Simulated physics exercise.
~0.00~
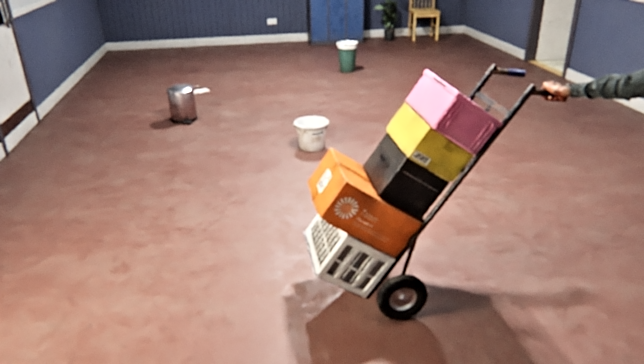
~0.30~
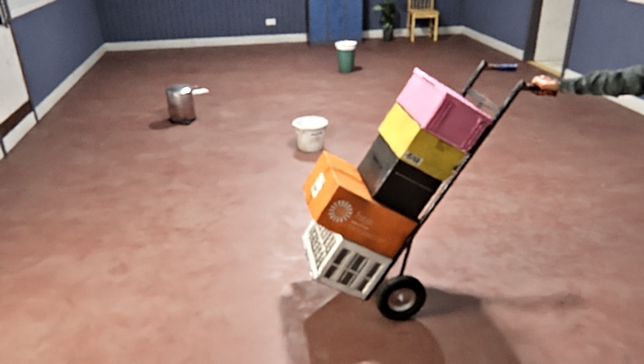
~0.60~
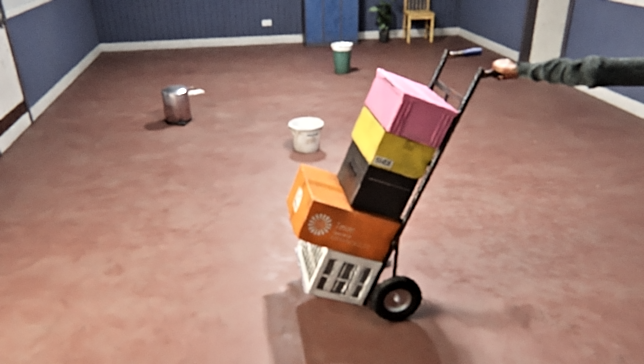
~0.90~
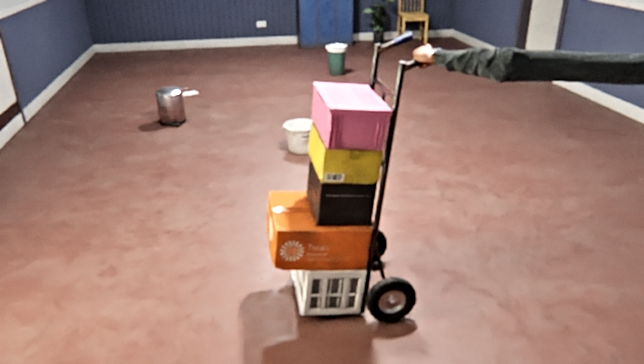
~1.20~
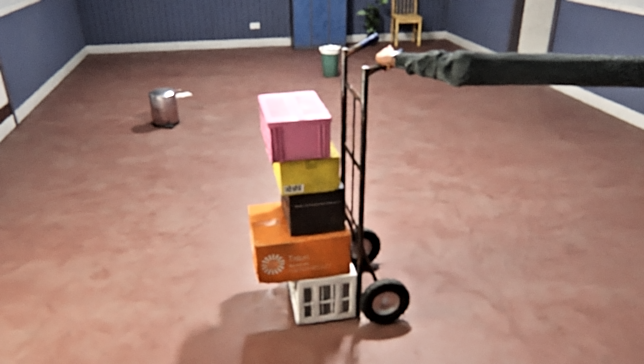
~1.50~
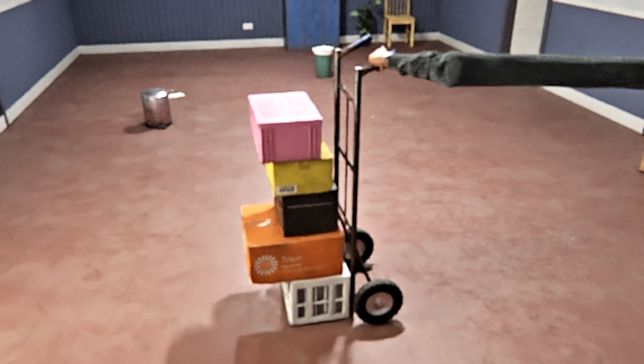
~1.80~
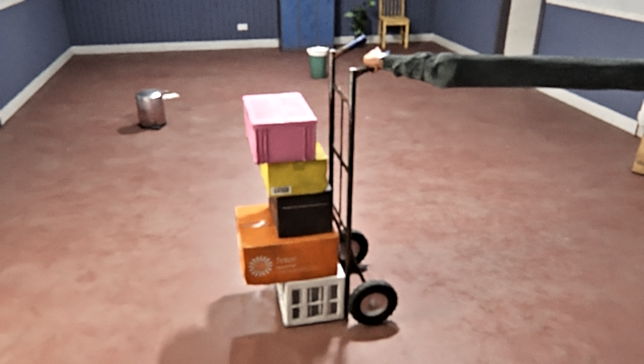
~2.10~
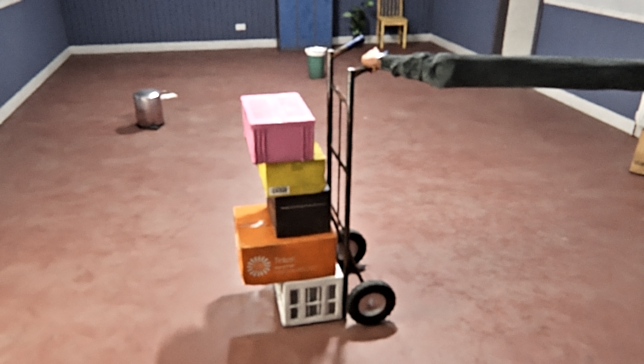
The clip opens on a two-wheeled hand truck tilted back to the right, held by a dark-sleeved arm in a blue-walled room with a reddish floor. It carries a white crate at the bottom, then an orange box, a black box, a yellow box and a pink tote on top. The arm swings the truck upright, slowly at first and then faster. As it comes upright, the upper items shift left, away from the frame, the pink tote most noticeably. The truck then stands still, with the uneven stack still standing and nothing fallen.
